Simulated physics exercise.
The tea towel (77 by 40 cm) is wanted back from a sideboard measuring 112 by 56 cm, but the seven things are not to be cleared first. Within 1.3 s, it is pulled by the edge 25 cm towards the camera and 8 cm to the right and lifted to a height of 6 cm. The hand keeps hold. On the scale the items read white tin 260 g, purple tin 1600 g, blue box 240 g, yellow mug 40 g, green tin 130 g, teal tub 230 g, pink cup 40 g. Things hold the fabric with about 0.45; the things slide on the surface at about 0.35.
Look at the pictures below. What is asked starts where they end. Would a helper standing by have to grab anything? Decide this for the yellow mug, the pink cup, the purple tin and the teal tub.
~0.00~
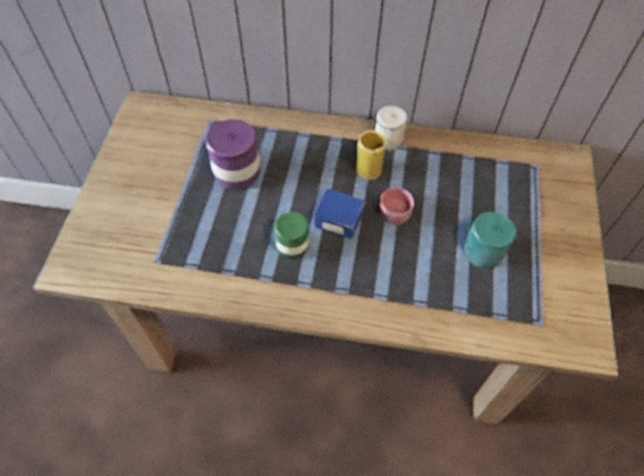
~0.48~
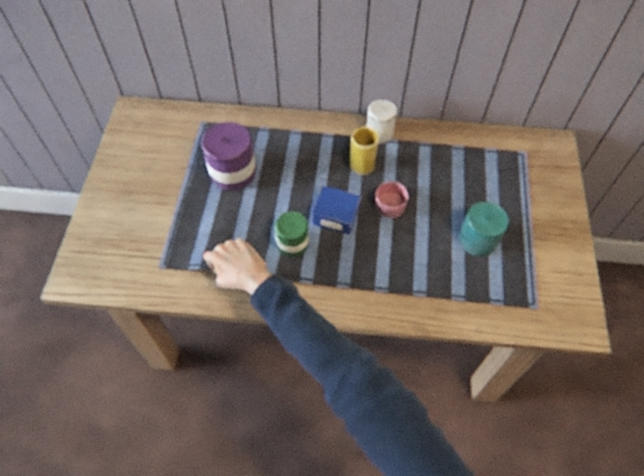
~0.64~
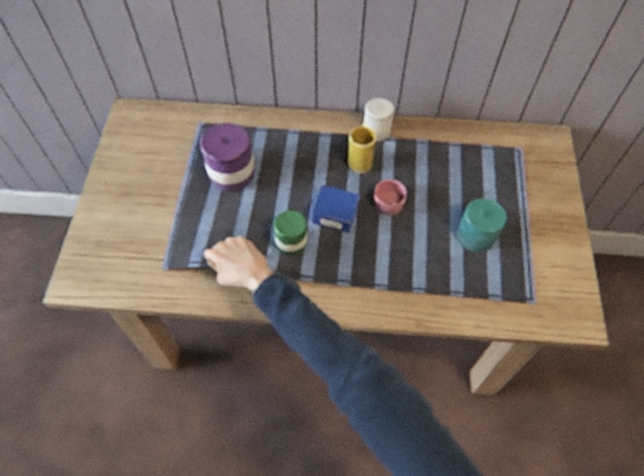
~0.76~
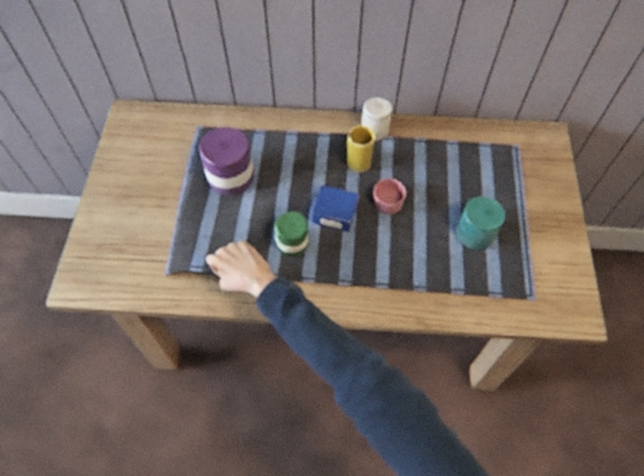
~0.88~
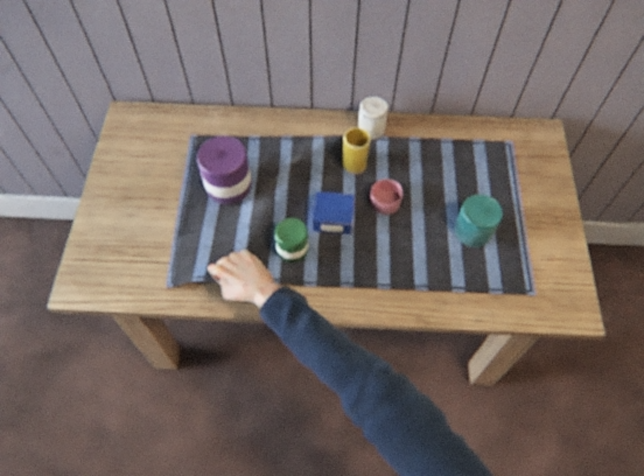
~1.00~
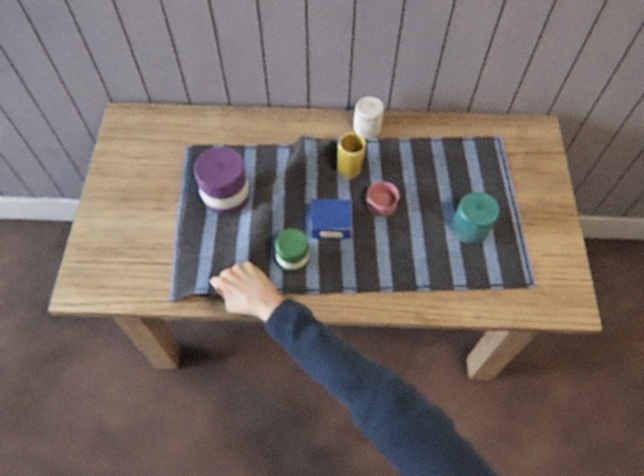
In the end yellow mug: Aboard; pink cup: Aboard; purple tin: Aboard; teal tub: Aboard.
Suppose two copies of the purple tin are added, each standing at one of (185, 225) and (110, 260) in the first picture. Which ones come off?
Taking them as listed: Is lost, then is left on top.
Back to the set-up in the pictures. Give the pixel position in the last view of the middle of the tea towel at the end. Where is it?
Its centre lands at about (326, 266).
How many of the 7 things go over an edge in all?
After counting, the figure is 0.
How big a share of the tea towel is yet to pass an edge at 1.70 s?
Roughly 85%.
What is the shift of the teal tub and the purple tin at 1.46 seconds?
I'd put the teal tub at some 2 centimetres and the purple tin at some 20 centimetres.
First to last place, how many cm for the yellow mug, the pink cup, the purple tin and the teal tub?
Yellow mug 20 cm, pink cup 15 cm, purple tin 30 cm, teal tub 6 cm.
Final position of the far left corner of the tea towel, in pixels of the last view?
Around pixel (177, 228).
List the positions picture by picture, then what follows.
Shows, yellow mug (372, 141); pink cup (397, 201); purple tin (231, 137); teal tub (495, 229); tea towel corners (154, 263) (538, 165) (543, 326), in the first picture.
Shows, tea towel corners (526, 152) (538, 309); grip (218, 271), in the second picture.
Shows, tea towel corners (522, 148) (536, 304); grip (219, 268), in the third picture.
Shows, purple tin (224, 145); tea towel corners (519, 145) (536, 300); grip (221, 273), in the fourth picture.
Shows, yellow mug (357, 137); pink cup (387, 192); blue box (334, 208); tea towel corners (191, 135) (512, 142); grip (223, 282), in the fifth picture.
Shows, yellow mug (352, 143); pink cup (383, 194); purple tin (219, 166); teal tub (480, 208); tea towel corners (186, 145) (501, 136) (536, 288); grip (226, 294), in the sixth picture.
At 1.2 s, 95 % of the tea towel is still over the top; purple tin 13 cm off its start, yellow mug 7 cm off its start, pink cup 5 cm off its start.
At 1.5 s, 90 % of the tea towel is still over the top; purple tin 20 cm off its start, yellow mug 12 cm off its start, pink cup 8 cm off its start.
At 1.7 s, 85 % of the tea towel is still over the top; purple tin 26 cm off its start at (222, 250), yellow mug 17 cm off its start at (317, 190), pink cup 12 cm off its start at (362, 232).
At 1.9 s, 80 % of the tea towel is still over the top; purple tin 28 cm off its start, yellow mug 20 cm off its start, pink cup 14 cm off its start.
At 3.5 s, 80 % of the tea towel is still over the top; purple tin 28 cm off its start at (222, 258), yellow mug 19 cm off its start at (313, 198), pink cup 14 cm off its start at (358, 239), teal tub 6 cm off its start at (458, 221).
